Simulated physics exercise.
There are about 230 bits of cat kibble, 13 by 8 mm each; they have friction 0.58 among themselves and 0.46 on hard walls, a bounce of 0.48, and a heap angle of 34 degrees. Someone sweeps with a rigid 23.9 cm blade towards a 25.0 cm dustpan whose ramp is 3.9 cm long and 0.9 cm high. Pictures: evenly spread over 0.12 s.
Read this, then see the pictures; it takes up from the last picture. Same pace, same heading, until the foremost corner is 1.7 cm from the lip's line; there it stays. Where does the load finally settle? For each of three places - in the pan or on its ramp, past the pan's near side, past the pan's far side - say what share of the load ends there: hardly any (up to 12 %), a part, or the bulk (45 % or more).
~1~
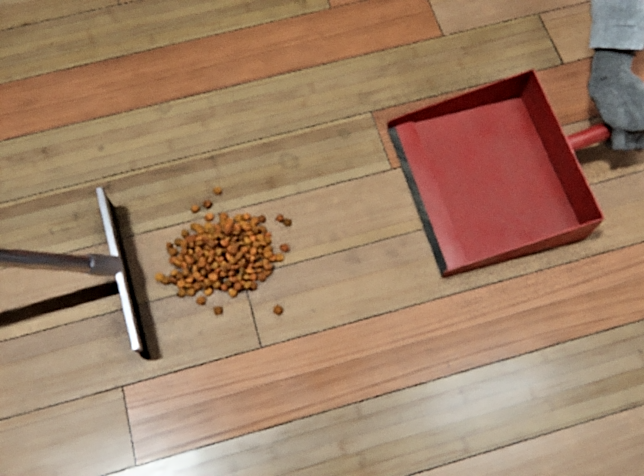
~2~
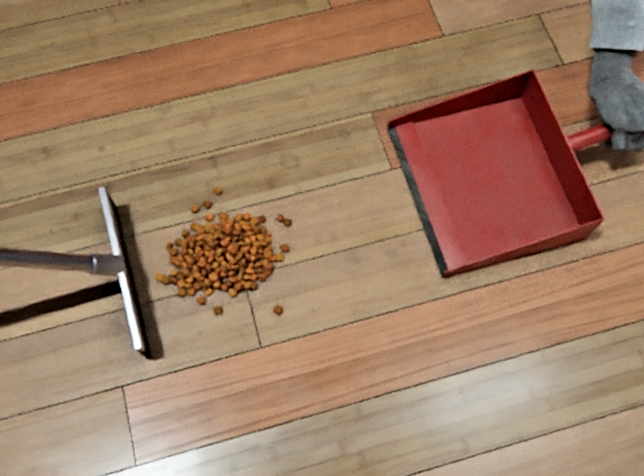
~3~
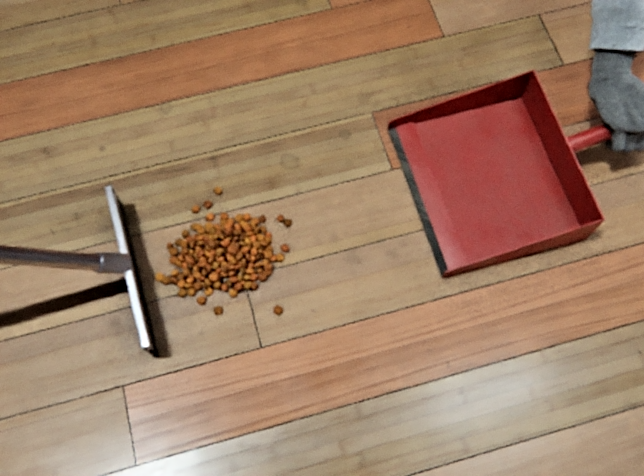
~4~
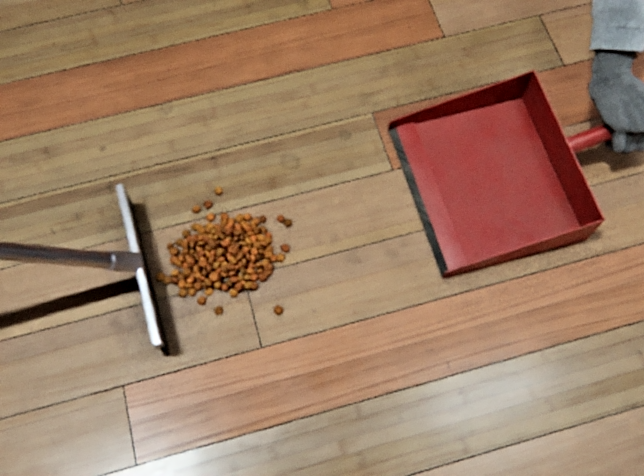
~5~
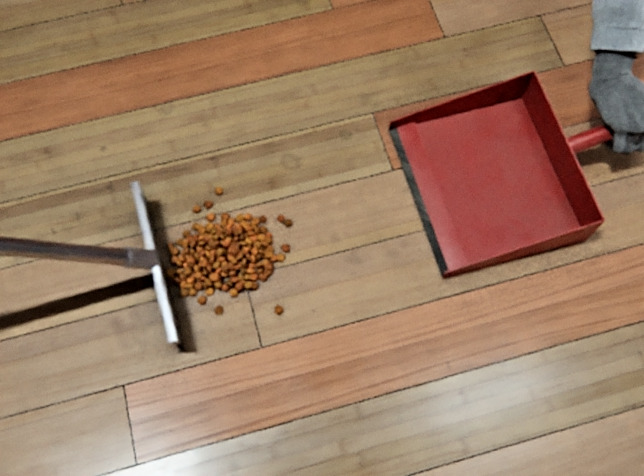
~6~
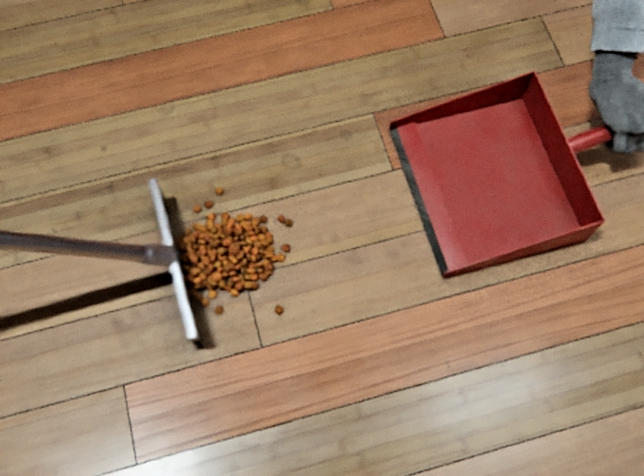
In the pan or on its ramp: The bulk; past the pan's near side: Hardly any; past the pan's far side: Hardly any.
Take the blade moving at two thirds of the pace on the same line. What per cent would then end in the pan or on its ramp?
Roughly 60 in a hundred.
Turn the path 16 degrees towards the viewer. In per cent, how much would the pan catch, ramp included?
Around 30 %.
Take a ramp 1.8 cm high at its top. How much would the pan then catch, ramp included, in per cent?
Roughly 55 per cent.
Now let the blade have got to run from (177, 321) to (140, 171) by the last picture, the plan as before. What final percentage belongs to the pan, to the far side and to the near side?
Per cent by place - pan 30, far side 25, near side 0.
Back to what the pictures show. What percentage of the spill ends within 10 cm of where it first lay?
Near 0 per cent.
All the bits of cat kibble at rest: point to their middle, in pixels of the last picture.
Estimated resting centre: Around (431, 202).
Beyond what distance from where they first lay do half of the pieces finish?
About 32 cm.
Then, 0.16 s after the last picture, middle of the blade 18 cm from the lip; 0 % over the lip, far side 0 %, near side 0 %.
Then, 0.27 s after the last picture, middle of the blade 7 cm from the lip; 0 % over the lip, far side 5 %, near side 5 %.
Then, 0.52 s after the last picture, middle of the blade 2 cm from the lip; 65 % over the lip, far side 5 %, near side 5 %.
In the end, pan 65 %, near side 5 %, far side 5 %, in front of the lip or behind the blade 25 %.
